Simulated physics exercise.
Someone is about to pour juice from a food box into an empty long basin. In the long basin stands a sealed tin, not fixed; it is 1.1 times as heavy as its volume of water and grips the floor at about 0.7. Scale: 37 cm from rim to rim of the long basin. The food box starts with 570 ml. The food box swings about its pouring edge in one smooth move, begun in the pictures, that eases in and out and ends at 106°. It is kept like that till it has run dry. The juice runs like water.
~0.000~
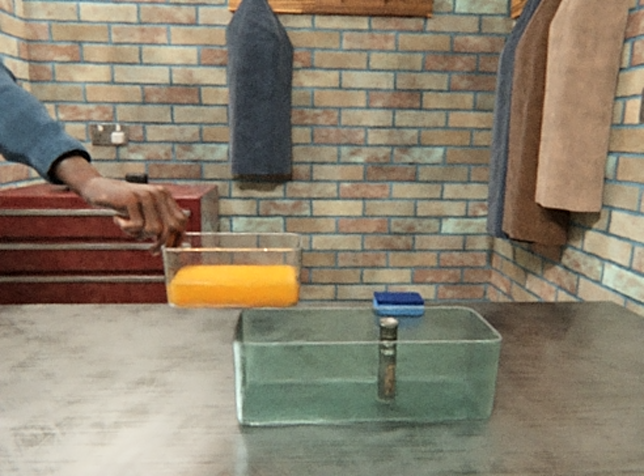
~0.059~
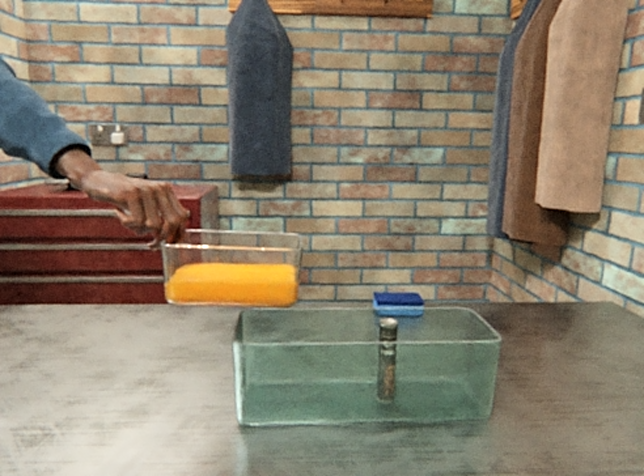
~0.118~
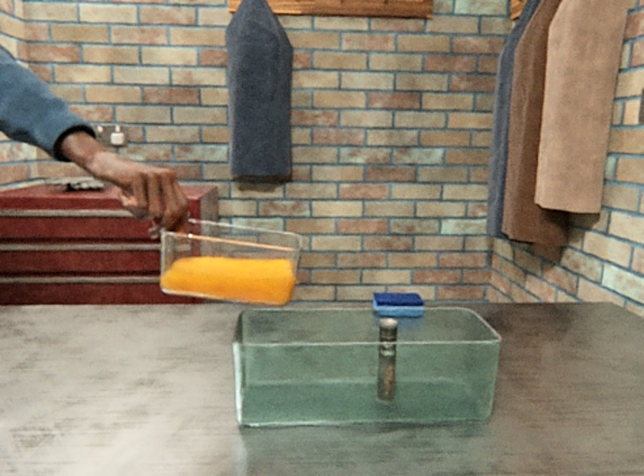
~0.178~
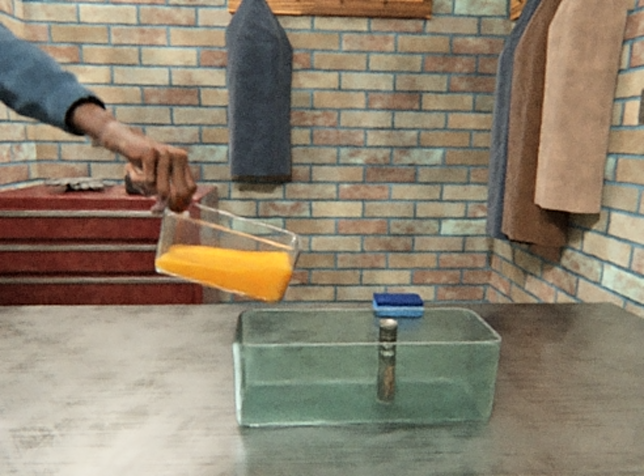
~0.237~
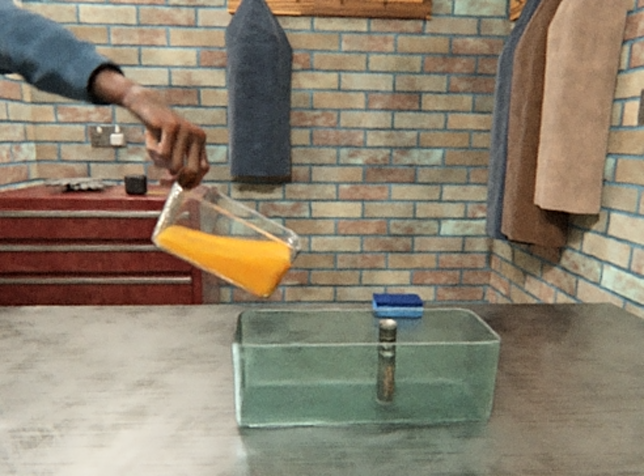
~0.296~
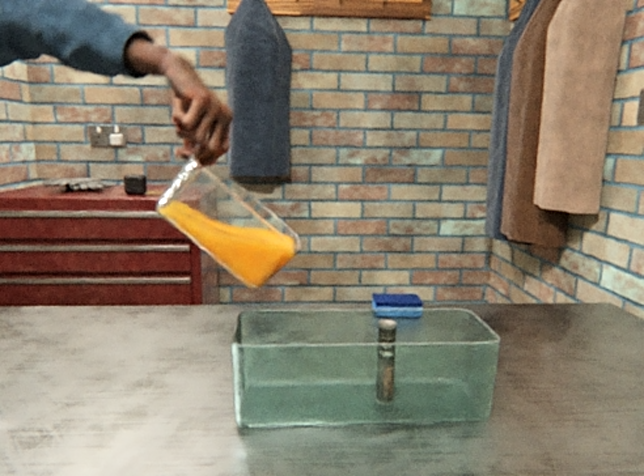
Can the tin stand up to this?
The tin goes over.
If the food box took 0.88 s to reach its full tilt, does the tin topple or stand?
The tin topples.
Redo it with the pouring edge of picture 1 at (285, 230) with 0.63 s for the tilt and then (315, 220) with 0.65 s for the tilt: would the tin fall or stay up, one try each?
First it goes over; then it remains upright.
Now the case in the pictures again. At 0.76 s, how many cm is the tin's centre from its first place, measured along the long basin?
About 2 cm.
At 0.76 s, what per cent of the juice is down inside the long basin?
About 86 per cent.
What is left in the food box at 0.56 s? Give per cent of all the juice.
Some 28 per cent.
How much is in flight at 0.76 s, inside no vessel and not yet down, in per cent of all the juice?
About 10 per cent.
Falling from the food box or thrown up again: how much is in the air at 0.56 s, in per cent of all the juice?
Near 64 in a hundred.
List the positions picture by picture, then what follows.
The first frame shows tilt 0°; pouring edge (301, 243); surface from (175, 273) to (298, 273); the long basin's rim runs from (237, 326) to (486, 324); the tin's top is at (389, 325).
The second frame shows tilt 2°; pouring edge (301, 243); surface from (174, 272) to (297, 271).
The third frame shows tilt 7°; pouring edge (301, 244); surface from (170, 265) to (294, 266).
The fourth frame shows tilt 16°; pouring edge (300, 244); surface from (166, 251) to (292, 259).
The fifth frame shows tilt 28°; pouring edge (299, 245); surface from (163, 229) to (291, 251).
The sixth frame shows tilt 41°; pouring edge (298, 245); surface from (167, 204) to (295, 242).
After 0.56 s the tilt is 98° and 29 per cent is still to pour; the tin stands where it began.
After 0.76 s the tilt is 106° and 3 per cent is still to pour; the tin leans 18°.
After 0.97 s the tilt is 106° and 0 per cent is still to pour; the tin lies on its side.
After 1.19 s the tilt is 106° and 0 per cent is still to pour; the tin lies on its side.
In the end the tin lies on its side.
